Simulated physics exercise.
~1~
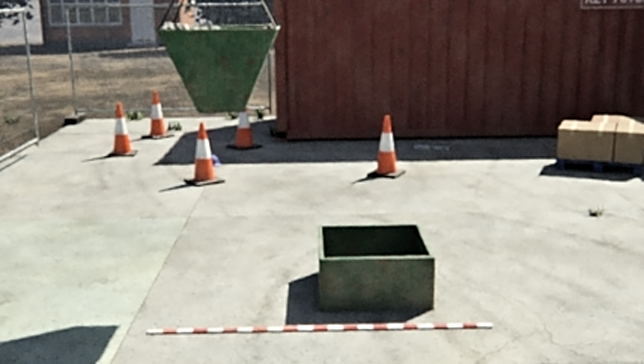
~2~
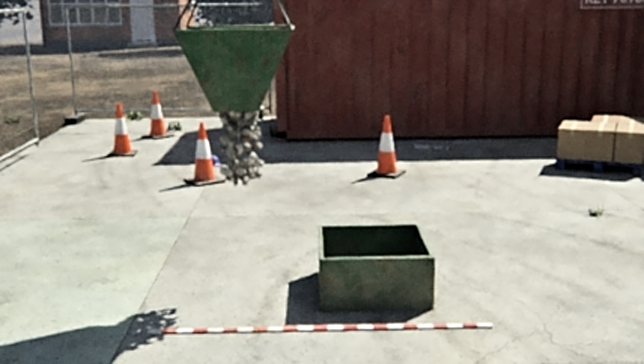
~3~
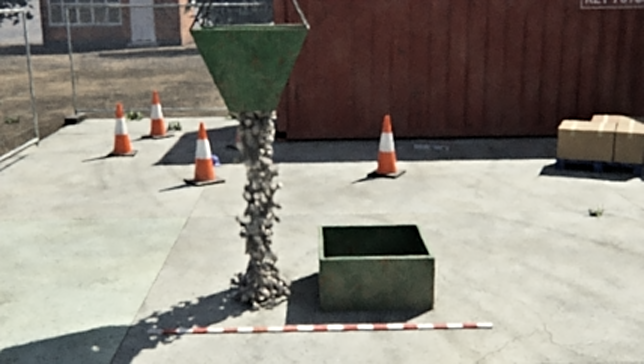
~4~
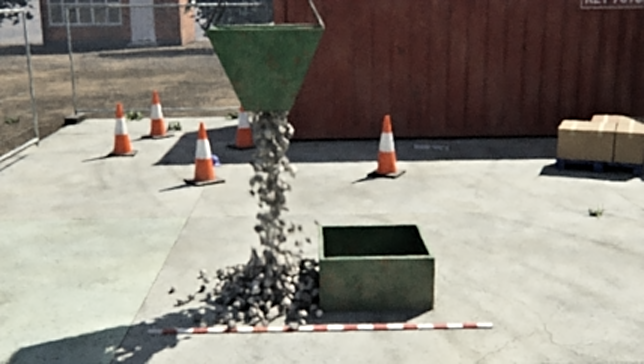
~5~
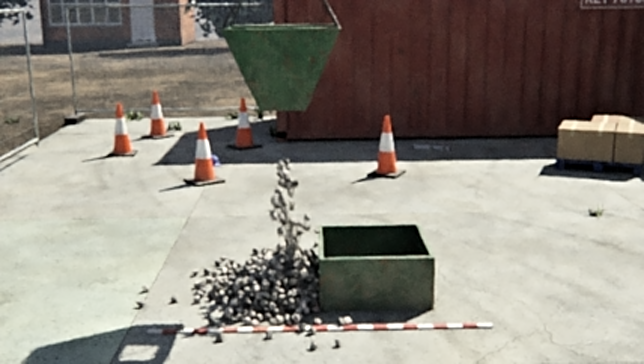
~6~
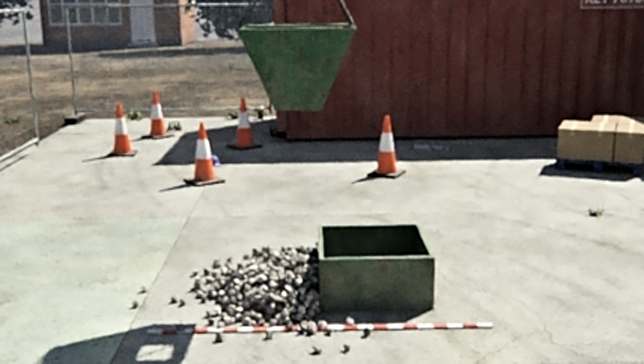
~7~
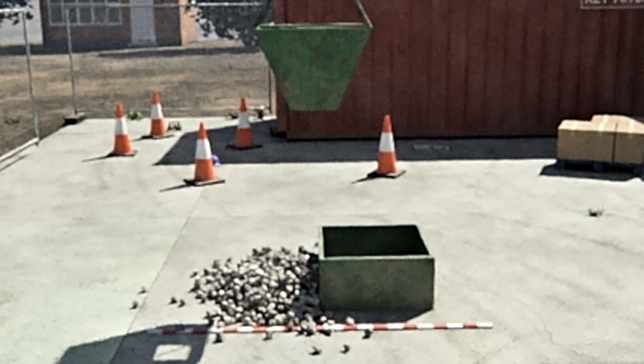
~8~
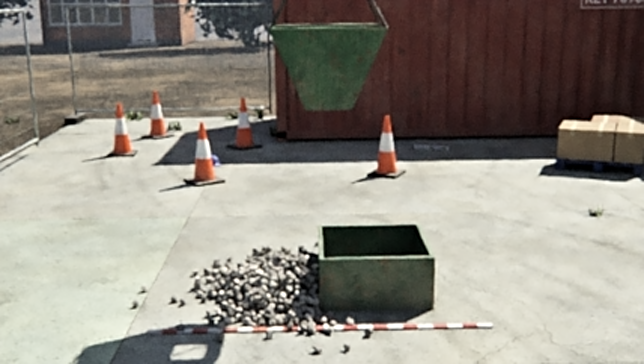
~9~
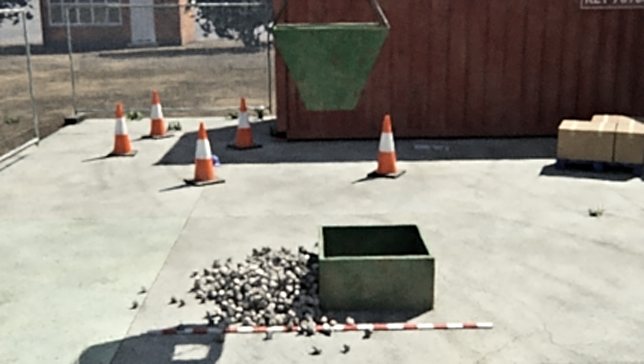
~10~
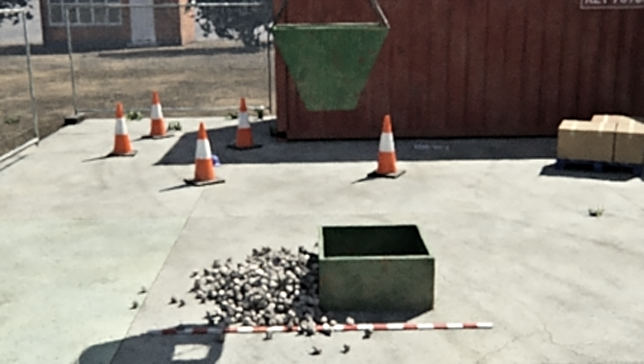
A green hopper hangs over a sunlit concrete yard, seen from the side, with orange and white cones and a rusty red container behind, tan boxes at right, and an open dark green bin standing behind a red and white staff. The hopper moves right as its floor opens and grey stones begin to pour out. They fall in a thick column and land left of the bin, heaping against its side. The stream thins and stops while the hopper travels on, then halts, empty. The stones end piled left of the bin, a few scattered around the staff.
